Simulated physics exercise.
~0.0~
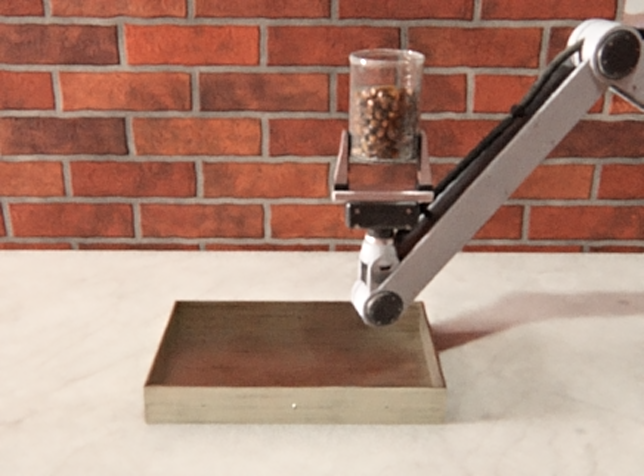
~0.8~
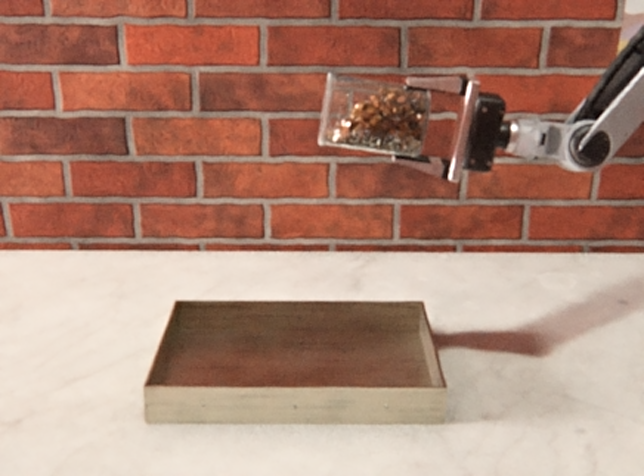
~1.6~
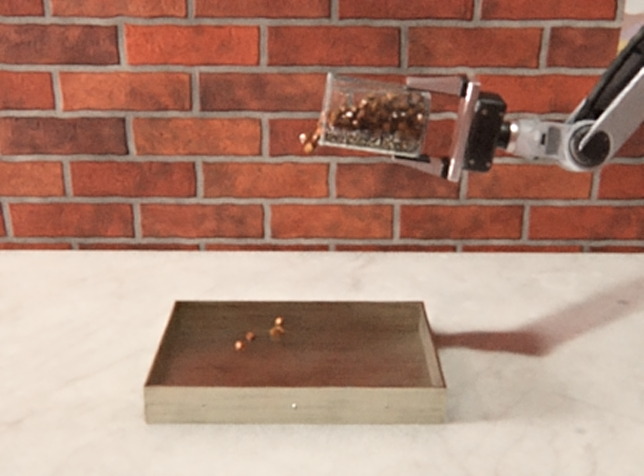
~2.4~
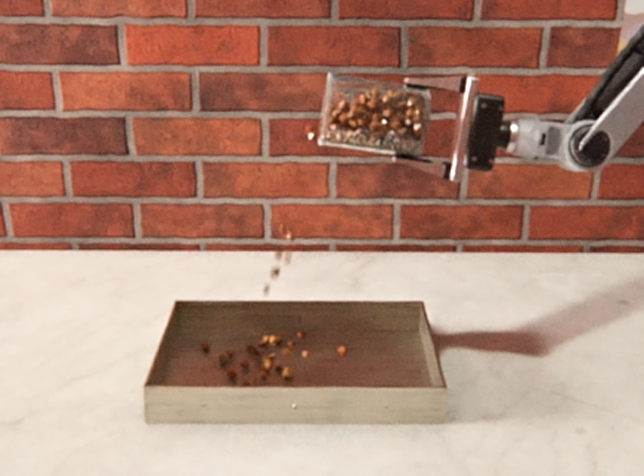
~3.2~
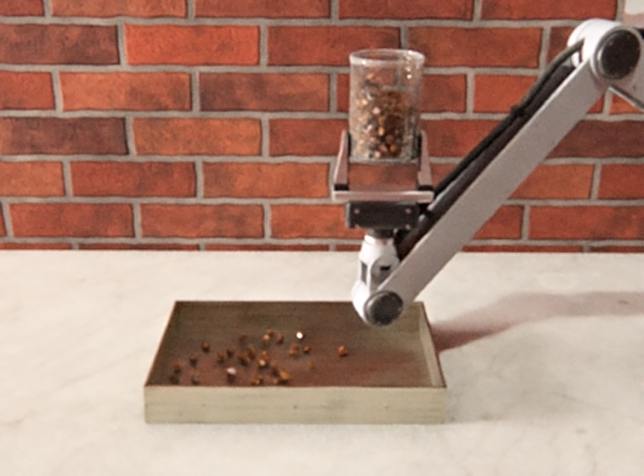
A robot arm holds a clear cup, partly filled with small brown pellets, upright above a shallow rectangular tray on a pale marble tabletop, with a red brick wall behind. The arm tips the cup over to the left until it lies nearly on its side, and the pellets spread along its lower wall. A few slip over the rim and drop into the tray, then more follow in a thin trickle and scatter across its floor. Finally, the gripper turns the cup upright again, with most of the pellets still inside and a smaller share strewn over the tray.
